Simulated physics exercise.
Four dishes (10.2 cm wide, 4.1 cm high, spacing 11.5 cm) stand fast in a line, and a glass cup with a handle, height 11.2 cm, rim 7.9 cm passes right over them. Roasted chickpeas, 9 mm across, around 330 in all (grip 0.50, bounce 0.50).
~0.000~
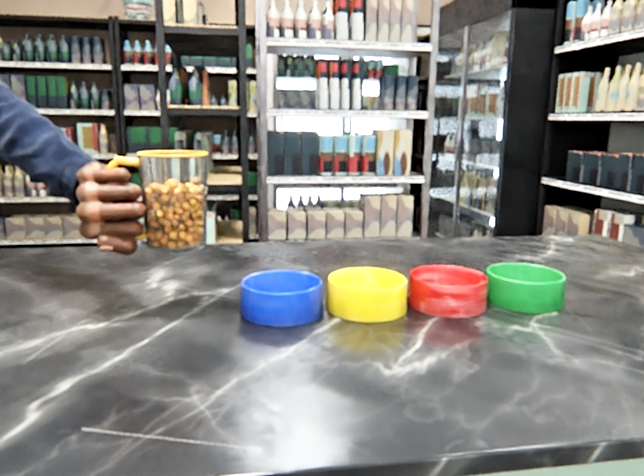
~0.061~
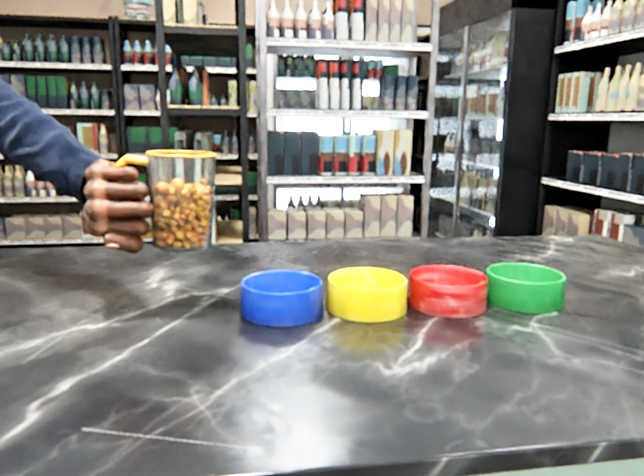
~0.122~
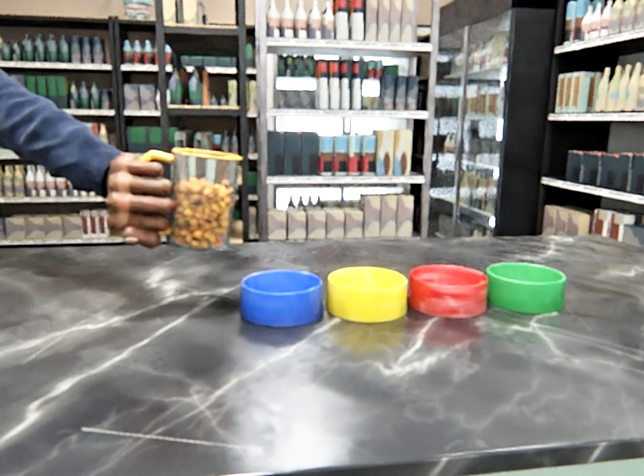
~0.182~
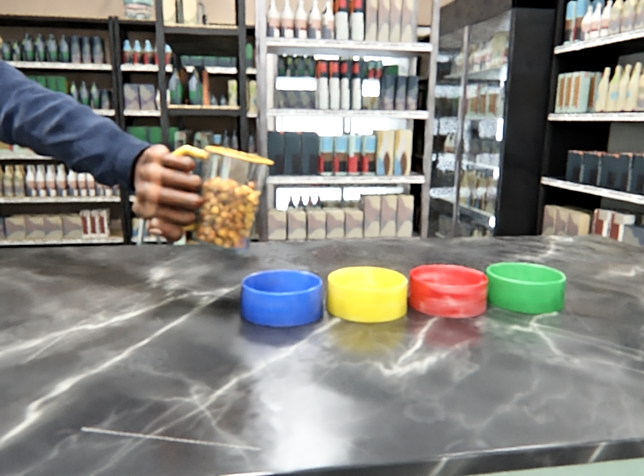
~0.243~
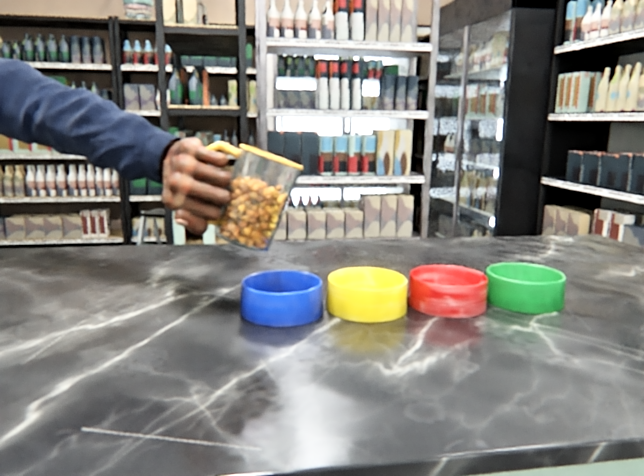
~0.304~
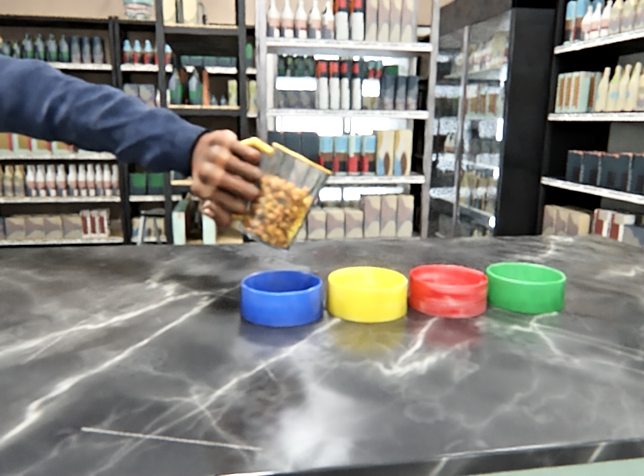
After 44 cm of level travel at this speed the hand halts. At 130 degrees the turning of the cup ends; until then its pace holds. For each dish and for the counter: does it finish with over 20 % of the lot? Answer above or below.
Red dish: Below; blue dish: Below; green dish: Above; yellow dish: Below; on the counter: Above.
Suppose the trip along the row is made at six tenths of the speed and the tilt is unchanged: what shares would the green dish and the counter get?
Then: Green 80, counter 20.
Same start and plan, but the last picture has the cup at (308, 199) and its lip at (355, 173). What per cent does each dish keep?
Red 0; blue 0; green 80; yellow 0.
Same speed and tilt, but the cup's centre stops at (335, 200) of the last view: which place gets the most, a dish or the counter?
The winner: Yellow.
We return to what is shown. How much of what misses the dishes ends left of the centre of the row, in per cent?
Some 0 per cent.
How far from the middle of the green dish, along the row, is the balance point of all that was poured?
About 4 cm to its right.
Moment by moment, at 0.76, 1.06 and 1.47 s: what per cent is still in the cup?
About 100, 70, 0.
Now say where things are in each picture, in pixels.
In the first picture, cup at (175, 200), tilt 0 degrees, lip at (207, 154), moved 0.0 cm; middle of the pieces at (173, 213); blue dish at (282, 282); yellow dish at (367, 279); red dish at (448, 276); green dish at (525, 273).
In the second picture, cup at (182, 200), tilt 2 degrees, lip at (215, 155), moved 0.8 cm; middle of the pieces at (179, 213).
In the third picture, cup at (203, 200), tilt 7 degrees, lip at (240, 158), moved 3.4 cm; middle of the pieces at (199, 212).
In the fourth picture, cup at (230, 200), tilt 13 degrees, lip at (271, 163), moved 6.6 cm; middle of the pieces at (224, 211).
In the fifth picture, cup at (257, 199), tilt 20 degrees, lip at (301, 168), moved 9.9 cm; middle of the pieces at (250, 210).
In the sixth picture, cup at (283, 199), tilt 26 degrees, lip at (330, 173), moved 13.2 cm; middle of the pieces at (275, 209); blue dish at (282, 282); yellow dish at (367, 279); red dish at (448, 276); green dish at (525, 273). The cup turns about 110 degrees a second and travels 54 cm a second.
After 0.76 s, tilt 76 degrees; cup holds 100 %.
Then, at 1.06 s, tilt 109 degrees; cup holds 70 %, green 5 %.
After 1.47 s, tilt 130 degrees; cup holds 0 %, green 75 %.
By 2.1 s all is still; red 0 %, blue 0 %, green 75 %, yellow 0 %, counter 25 %.
